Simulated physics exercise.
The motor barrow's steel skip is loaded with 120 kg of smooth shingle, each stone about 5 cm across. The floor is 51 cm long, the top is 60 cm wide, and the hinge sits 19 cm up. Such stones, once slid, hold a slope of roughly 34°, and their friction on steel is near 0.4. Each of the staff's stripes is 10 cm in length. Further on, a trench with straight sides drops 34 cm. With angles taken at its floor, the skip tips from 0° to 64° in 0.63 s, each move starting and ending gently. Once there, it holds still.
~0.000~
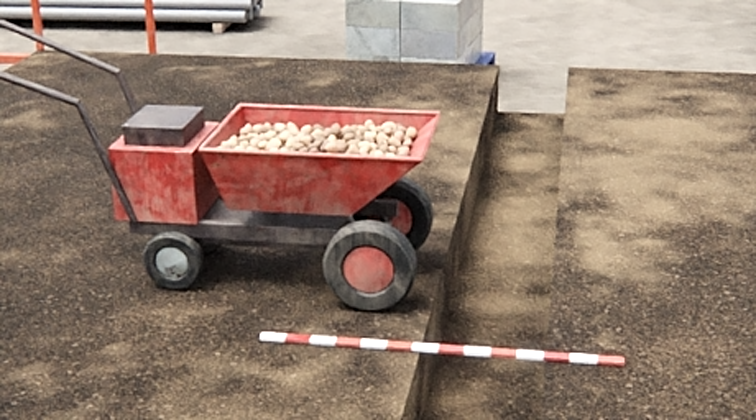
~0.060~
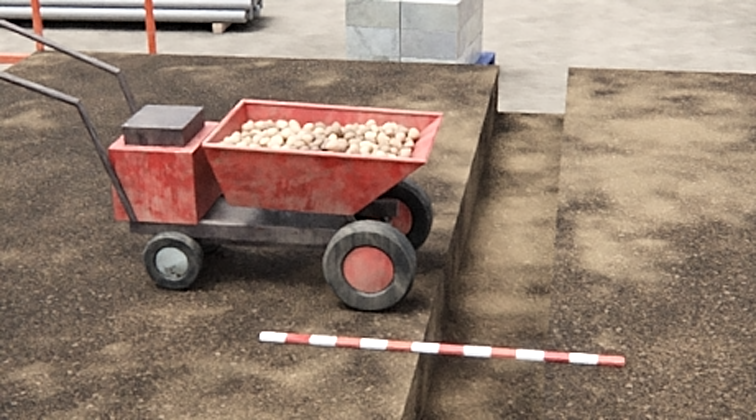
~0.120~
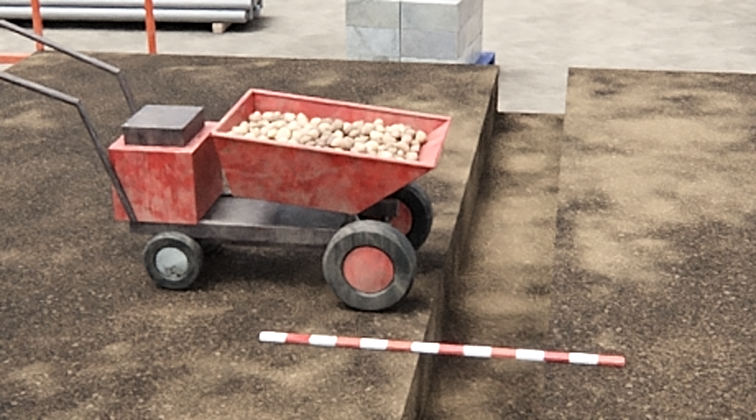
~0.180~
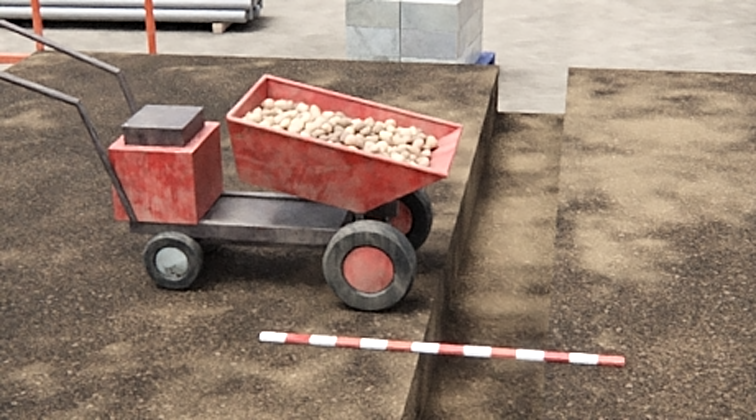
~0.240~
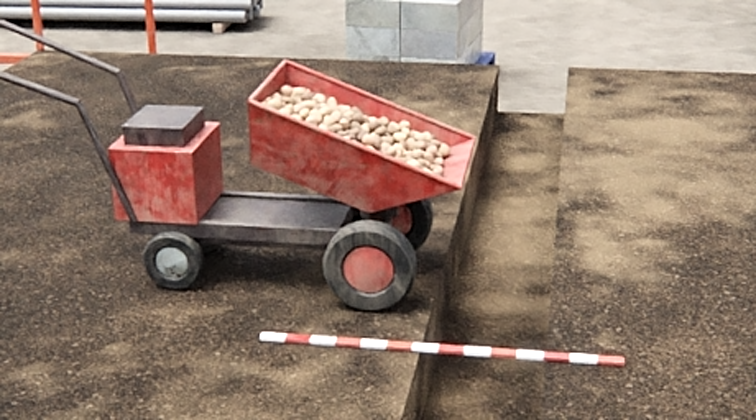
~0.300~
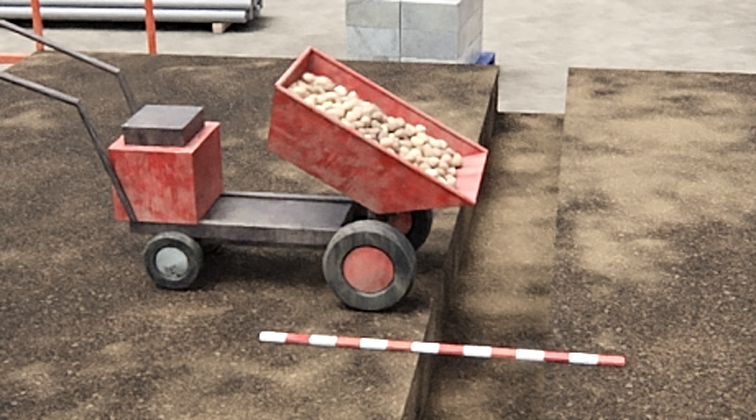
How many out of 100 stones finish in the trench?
About 37 of them.
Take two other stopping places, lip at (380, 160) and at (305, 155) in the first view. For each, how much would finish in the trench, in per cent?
First place roughly 80%, second roughly 90%.
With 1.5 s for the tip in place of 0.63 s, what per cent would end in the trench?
In that case, around 55%.
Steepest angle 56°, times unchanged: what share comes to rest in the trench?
Roughly 45 percent.
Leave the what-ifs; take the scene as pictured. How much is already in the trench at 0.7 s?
Close to 15 per cent has got there by then.
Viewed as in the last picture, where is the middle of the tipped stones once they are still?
Resting centre: About (591, 291).
After 0.5 s the floor is at 54°; 100 % in the skip; the foremost stones are at (486, 223).
After 0.7 s the floor is at 64°; 76 % in the skip, 16 % in the trench, 8 % past the trench; the foremost stones are at (575, 298).
After 1.1 s the floor is at 64°; 14 % in the skip, 26 % in the trench, 60 % past the trench; the foremost stones are past the picture's edge.
After 3.0 s the floor is at 64°; 0 % in the skip, 37 % in the trench, 63 % past the trench; the foremost stones are past the picture's edge.
